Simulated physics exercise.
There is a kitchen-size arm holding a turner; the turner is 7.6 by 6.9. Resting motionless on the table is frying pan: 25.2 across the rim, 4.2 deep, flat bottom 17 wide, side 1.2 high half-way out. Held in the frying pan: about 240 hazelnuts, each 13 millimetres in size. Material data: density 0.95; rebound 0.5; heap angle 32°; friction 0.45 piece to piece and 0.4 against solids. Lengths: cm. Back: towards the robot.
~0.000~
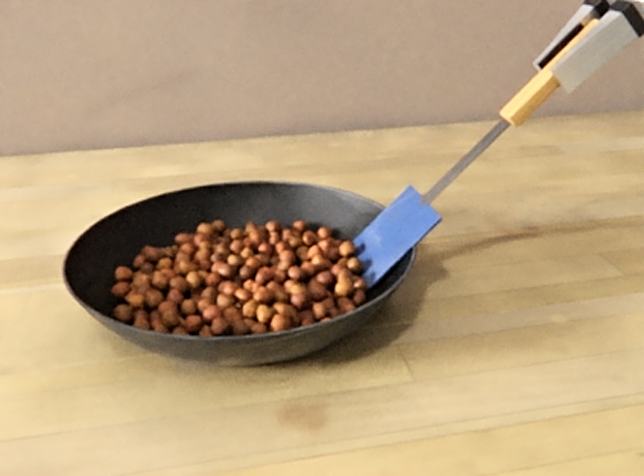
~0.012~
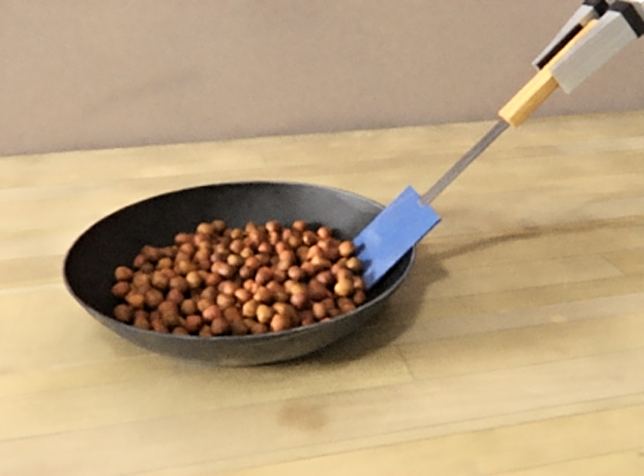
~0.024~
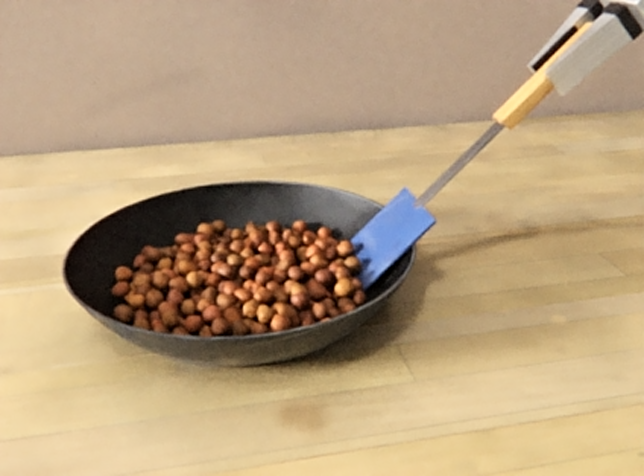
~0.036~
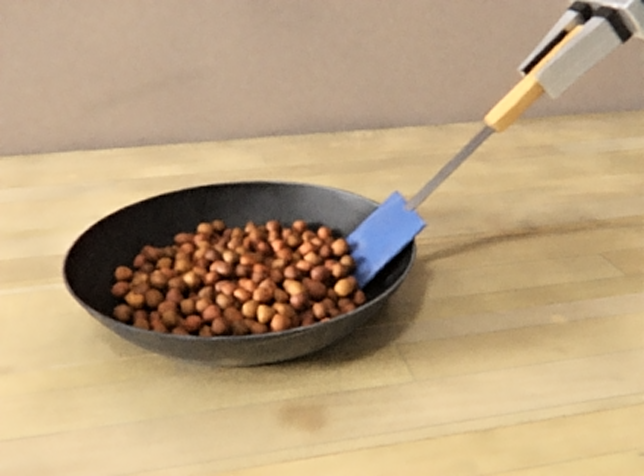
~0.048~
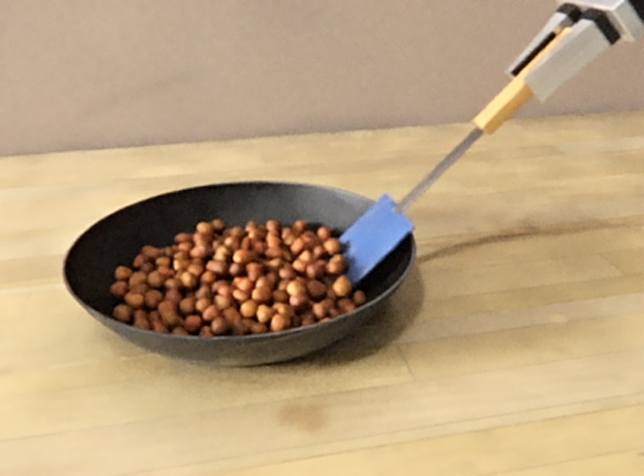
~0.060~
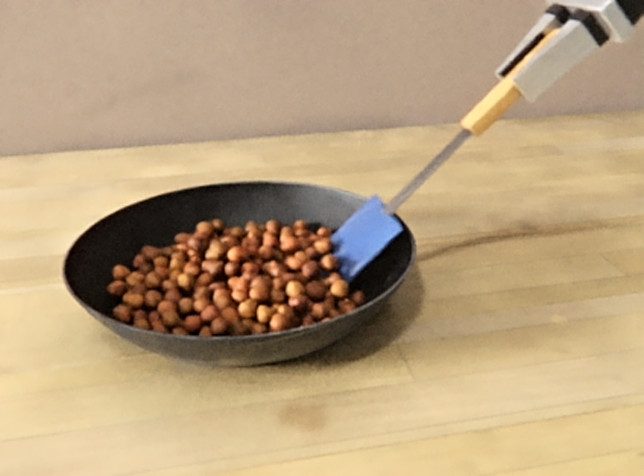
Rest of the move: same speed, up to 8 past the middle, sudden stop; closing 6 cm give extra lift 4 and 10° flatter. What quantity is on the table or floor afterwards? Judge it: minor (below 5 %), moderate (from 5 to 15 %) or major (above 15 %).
My judgement: Moderate.
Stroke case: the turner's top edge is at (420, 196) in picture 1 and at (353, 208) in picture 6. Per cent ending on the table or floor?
15 %.
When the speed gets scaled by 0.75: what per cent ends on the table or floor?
About 5 per cent.
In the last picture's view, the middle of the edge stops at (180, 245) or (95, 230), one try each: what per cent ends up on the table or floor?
First try roughly 0 percent, second roughly 20 percent.
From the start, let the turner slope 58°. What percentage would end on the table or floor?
Around 10 in a hundred.
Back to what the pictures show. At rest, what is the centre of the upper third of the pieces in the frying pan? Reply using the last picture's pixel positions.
It is centred near (138, 282).
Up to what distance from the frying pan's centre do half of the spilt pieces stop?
Looks like roughly 26 centimetres to me.
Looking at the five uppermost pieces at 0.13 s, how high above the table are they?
About 4 centimetres.
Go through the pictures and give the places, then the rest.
The first frame shows the turner top edge at (426, 201), sloping 44°; upper third of the load around (250, 273), from x 120 to 360, top at y 230; 241 in the frying pan.
The second frame shows the turner top edge at (425, 201), sloping 44°; upper third of the load around (250, 273), from x 120 to 360, top at y 230.
The third frame shows the turner top edge at (420, 203), sloping 44°; upper third of the load around (250, 273), from x 120 to 360, top at y 230.
The fourth frame shows the turner top edge at (411, 206), sloping 44°; upper third of the load around (246, 271), from x 120 to 360, top at y 230.
The fifth frame shows the turner top edge at (400, 209), sloping 44°; upper third of the load around (242, 269), from x 120 to 360, top at y 230.
The sixth frame shows the turner top edge at (389, 210), sloping 44°; upper third of the load around (240, 269), from x 120 to 360, top at y 225; 241 in the frying pan.
After 0.13 s, sloping 44°, highest piece 4 above the table; 241 in the frying pan.
After 0.19 s, sloping 41°, highest piece 5 above the table; 241 in the frying pan.
After 0.42 s, sloping 34°, highest piece 6 above the table; 220 in the frying pan, 21 on the table or floor.
After 1.47 s, sloping 34°, highest piece 4 above the table; 220 in the frying pan, 21 on the table or floor.
In the end, 220 in the frying pan, 21 on the table or floor. That is 9 % on the table or floor.
